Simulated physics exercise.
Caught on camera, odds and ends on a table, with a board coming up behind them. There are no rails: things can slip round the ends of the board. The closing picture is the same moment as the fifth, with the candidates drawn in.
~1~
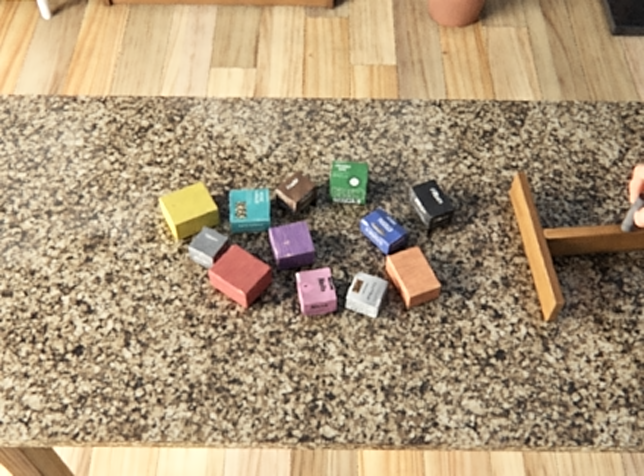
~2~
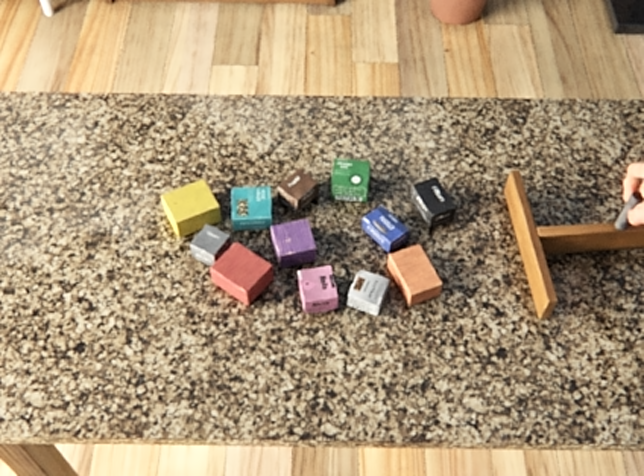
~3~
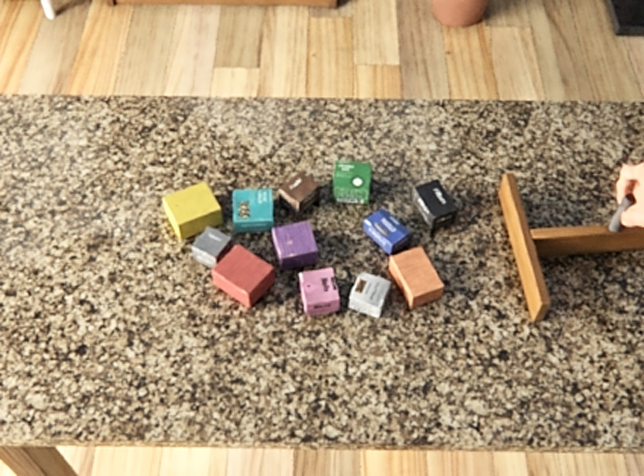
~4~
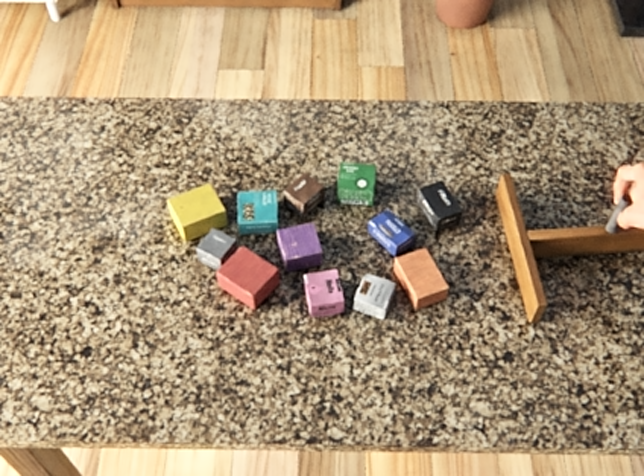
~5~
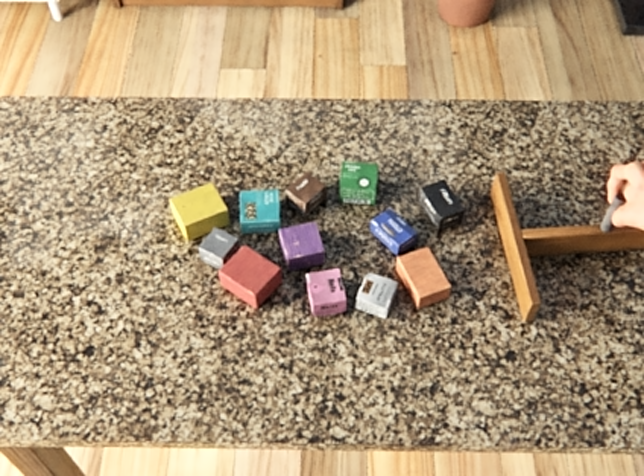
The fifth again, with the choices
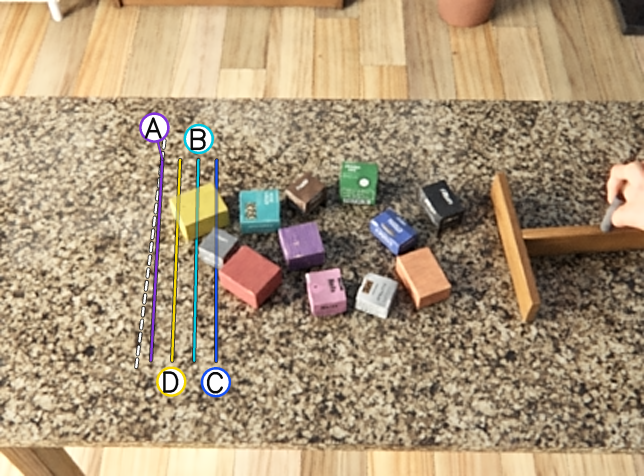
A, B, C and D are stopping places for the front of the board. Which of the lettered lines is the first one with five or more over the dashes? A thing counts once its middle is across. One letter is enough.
B is the first line that does it.
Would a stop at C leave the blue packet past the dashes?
No.
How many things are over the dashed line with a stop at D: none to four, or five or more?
Five or more.
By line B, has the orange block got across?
No.
On the marked copy, A at (157, 251); B at (196, 252); C at (216, 252); D at (176, 251); the dashed line at (152, 242).
Following B. Soon after the start, board (402, 233); yellow block (200, 212); grey packet (220, 250); none across.
Later, board (287, 232); yellow block (185, 210); grey packet (185, 240); none across.
In the end, board (196, 231); yellow block (101, 208); grey packet (100, 239); six across.
As for the rest, A gets nine across, but is farther than needed; C gets only three across; D gets six across, but is farther than needed.
